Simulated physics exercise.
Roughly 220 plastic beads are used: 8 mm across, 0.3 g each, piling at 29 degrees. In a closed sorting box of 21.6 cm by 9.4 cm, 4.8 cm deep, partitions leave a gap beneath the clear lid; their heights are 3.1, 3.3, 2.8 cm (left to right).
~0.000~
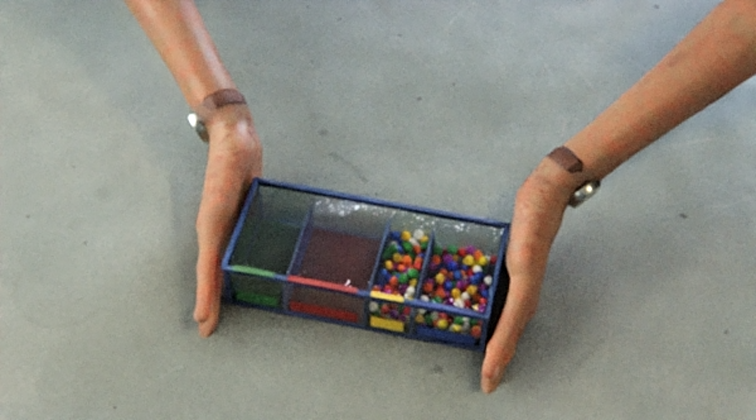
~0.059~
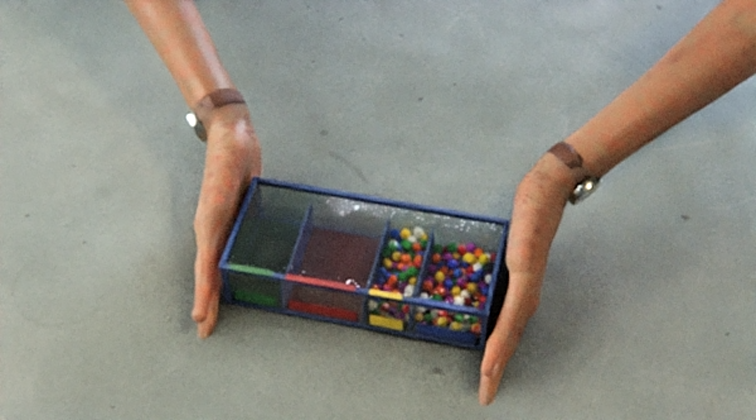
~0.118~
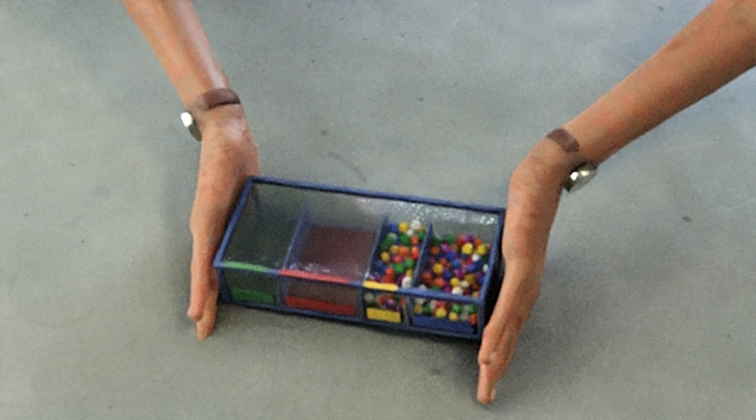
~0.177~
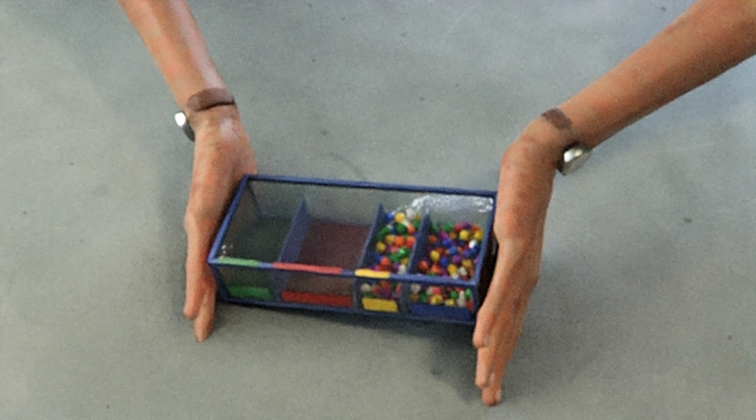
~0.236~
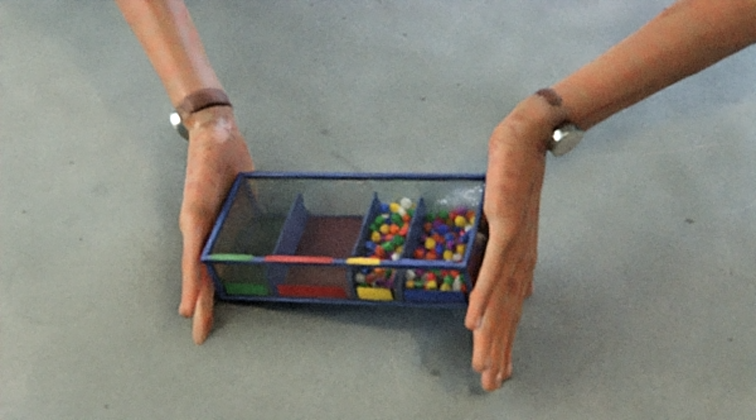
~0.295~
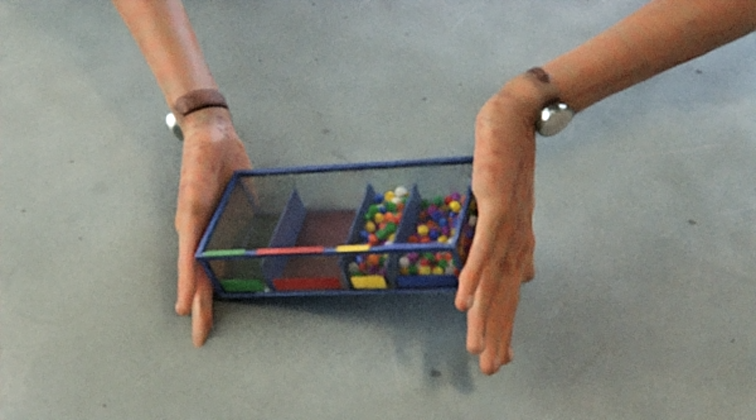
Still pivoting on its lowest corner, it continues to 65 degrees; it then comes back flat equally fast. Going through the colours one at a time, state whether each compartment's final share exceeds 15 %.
Red compartment: Does not exceed; blue compartment: Exceeds; green compartment: Does not exceed; yellow compartment: Exceeds.
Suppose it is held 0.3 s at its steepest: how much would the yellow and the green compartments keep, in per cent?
In that case yellow keeps 50% and green keeps 0%.
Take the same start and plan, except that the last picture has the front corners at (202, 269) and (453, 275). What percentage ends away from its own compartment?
It would come to roughly 5 percent.
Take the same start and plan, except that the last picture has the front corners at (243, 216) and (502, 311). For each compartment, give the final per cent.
Each compartment ends like this: Red 0 per cent, blue 50 per cent, green 0 per cent, yellow 50 per cent.
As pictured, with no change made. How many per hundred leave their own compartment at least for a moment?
5 per cent, give or take.
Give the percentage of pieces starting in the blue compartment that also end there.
That compartment keeps close to 100 per cent of its own pieces.
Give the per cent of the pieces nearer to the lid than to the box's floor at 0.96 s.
Around 10 %.
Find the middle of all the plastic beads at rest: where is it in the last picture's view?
Somewhere around (410, 283) in the final frame.
After 0.96 s, tilt 63 degrees; blue 45 %, yellow 55 %.
Then, at 1.40 s, tilt 26 degrees; red 5 %, blue 45 %, yellow 50 %.
After 1.92 s, tilt 0 degrees; red 5 %, blue 45 %, yellow 50 %.
In the end, at 2.4 s, red 5 %, blue 45 %, green 0 %, yellow 50 %.
